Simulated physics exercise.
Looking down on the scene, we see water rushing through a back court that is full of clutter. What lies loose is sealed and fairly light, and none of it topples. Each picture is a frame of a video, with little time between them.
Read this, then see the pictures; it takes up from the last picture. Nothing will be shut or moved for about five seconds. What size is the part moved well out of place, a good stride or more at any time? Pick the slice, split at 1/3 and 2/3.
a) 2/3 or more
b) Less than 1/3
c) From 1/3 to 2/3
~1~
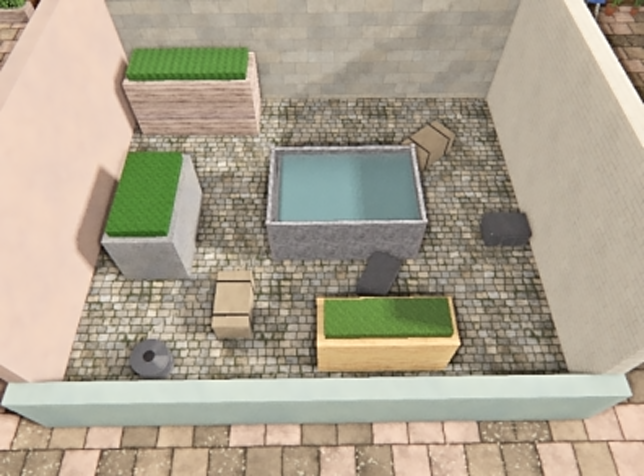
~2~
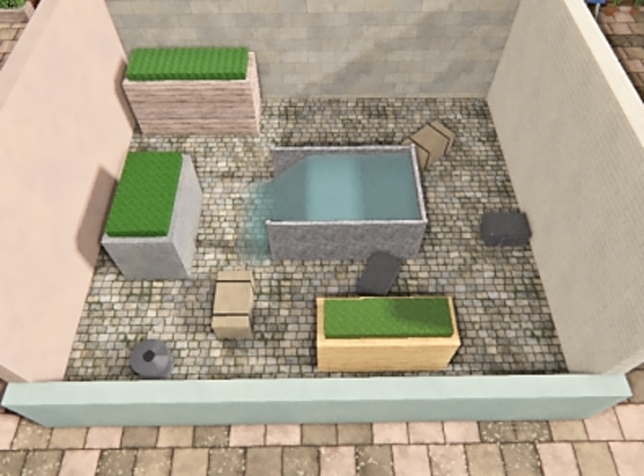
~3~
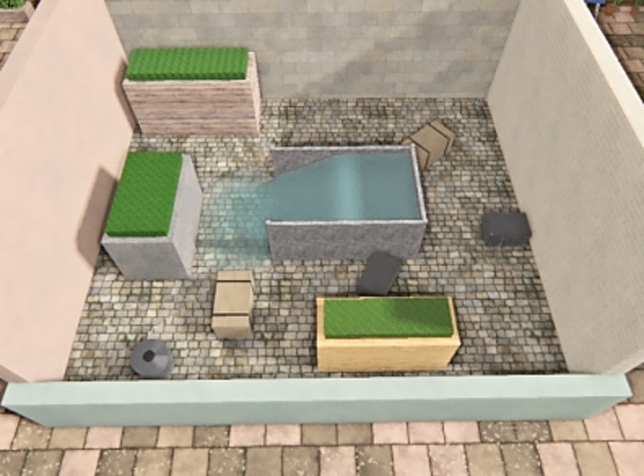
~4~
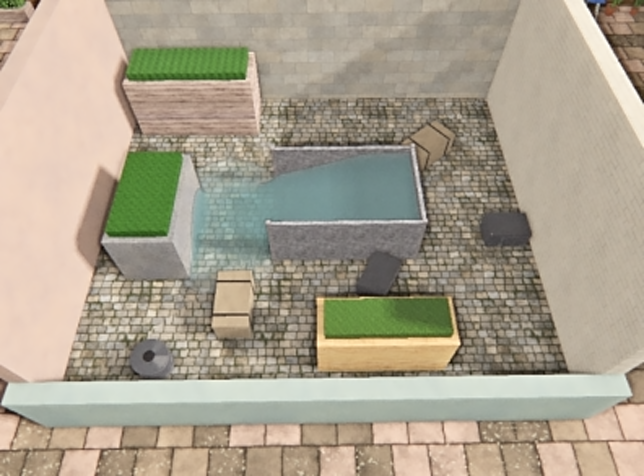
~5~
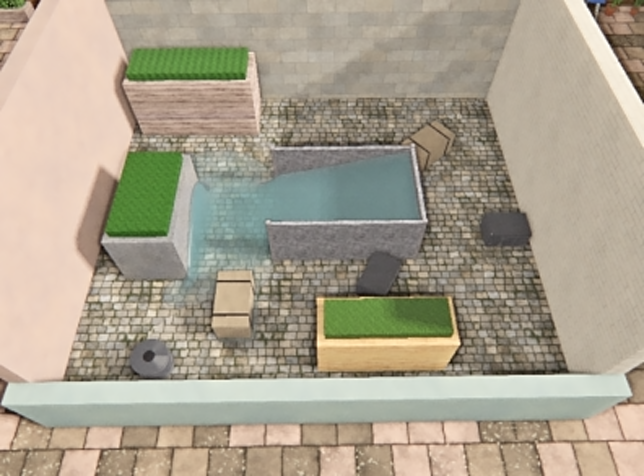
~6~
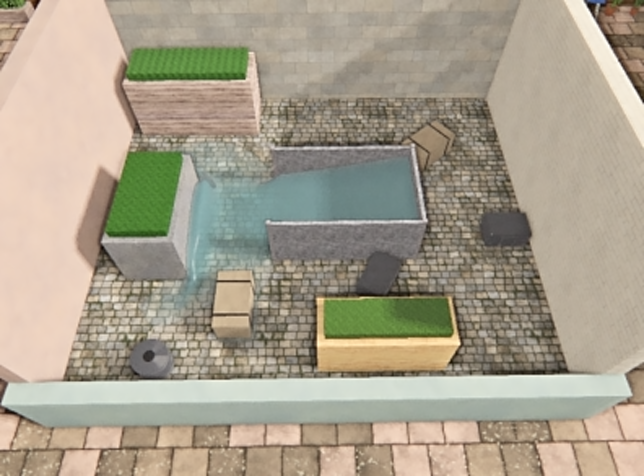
From 1/3 to 2/3 (c).
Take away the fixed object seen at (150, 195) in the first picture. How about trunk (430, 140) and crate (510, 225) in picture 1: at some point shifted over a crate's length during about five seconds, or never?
Well, the first one stuck around while the other one stuck around.
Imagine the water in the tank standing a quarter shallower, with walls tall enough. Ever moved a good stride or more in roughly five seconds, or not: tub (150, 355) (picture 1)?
Lab note - result: Distance reached.
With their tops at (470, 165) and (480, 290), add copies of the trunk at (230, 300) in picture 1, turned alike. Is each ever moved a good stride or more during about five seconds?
First falls short, second falls short.
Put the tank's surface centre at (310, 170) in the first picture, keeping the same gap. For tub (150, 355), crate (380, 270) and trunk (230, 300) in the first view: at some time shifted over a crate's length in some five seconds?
Well, the first one got driven a long way, the second didn't get far, and the third got driven a long way.
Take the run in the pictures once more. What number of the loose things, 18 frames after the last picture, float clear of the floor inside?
Counted: 1.
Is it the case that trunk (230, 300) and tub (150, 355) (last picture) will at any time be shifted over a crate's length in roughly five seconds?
Note, in order: Past that mark / past that mark.
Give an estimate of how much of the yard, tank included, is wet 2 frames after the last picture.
I'd put it at around 25 in a hundred.
A moment on, 0 of 5 are well off their spots; 0 afloat.
Next, 2 of 5 are well off their spots; 1 afloat.
Later, 2 of 5 are well off their spots; 1 afloat.
In the end, 2 of 5 are well off their spots, and 2 have been at some point; 1 afloat.
